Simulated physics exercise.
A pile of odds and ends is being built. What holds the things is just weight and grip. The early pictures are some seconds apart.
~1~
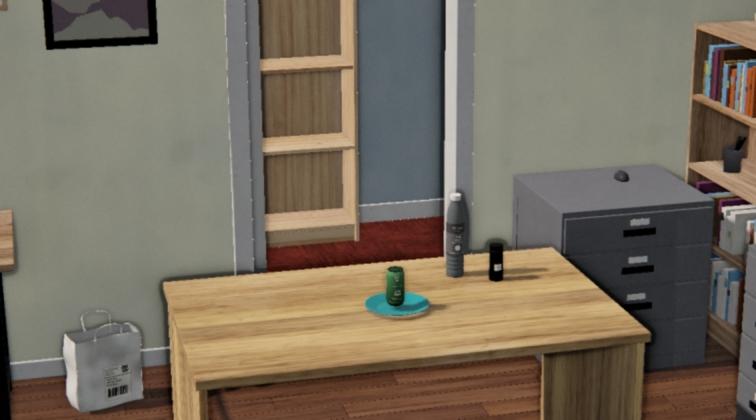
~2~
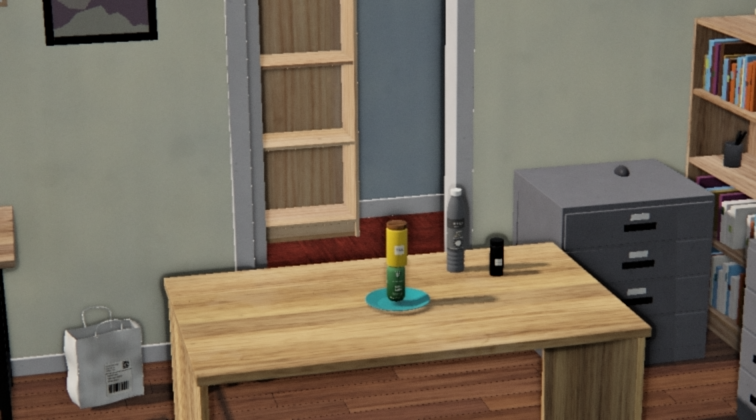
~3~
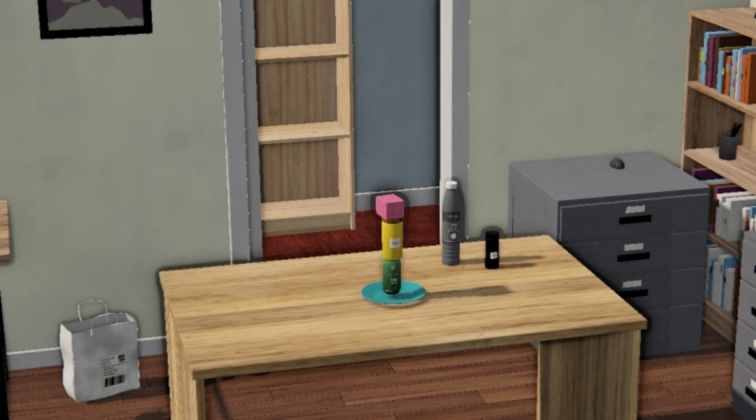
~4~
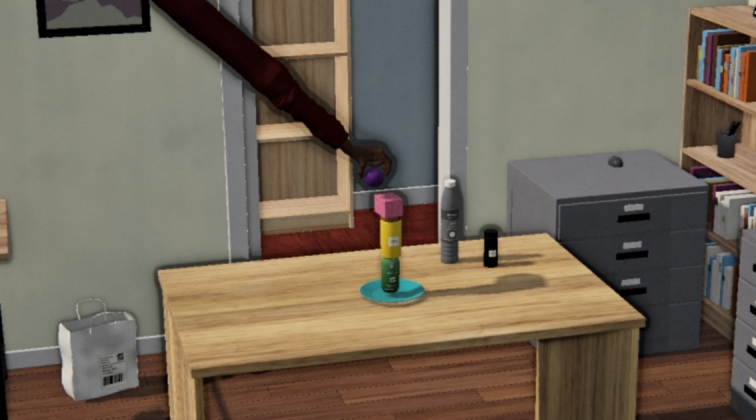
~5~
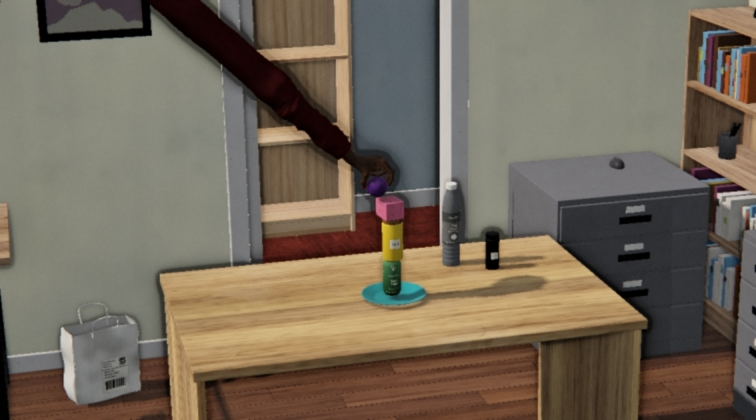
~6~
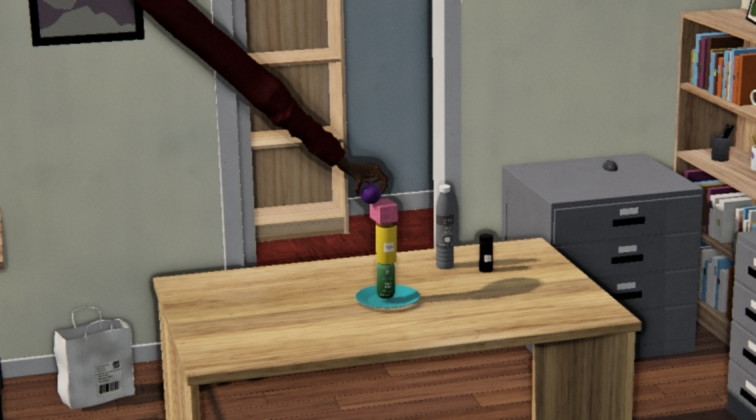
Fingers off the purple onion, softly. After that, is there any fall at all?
Yes, there is.
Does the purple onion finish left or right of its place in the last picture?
Result: Further left.
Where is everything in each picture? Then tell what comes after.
In the first picture, the last thing is not in view yet; grey bottle (455, 235).
In the second picture, the last thing is not in view yet.
In the third picture, the last thing is not in view yet; yellow jar (393, 237).
In the fourth picture, on its way; purple onion (374, 177); grey bottle (450, 221).
In the fifth picture, on its way; purple onion (377, 186); pink block (390, 208).
In the sixth picture, set down, still held; purple onion (371, 193); yellow jar (386, 241).
Then, 0.40 s after the last picture, purple onion now fallen.
Then, 0.50 s after the last picture, things are still on the move.
Then, 0.60 s after the last picture, as before.
At rest, fallen, purple onion; the other 6 in place. Seen from the same camera at the end, purple onion near (310, 303). The pile gives way.
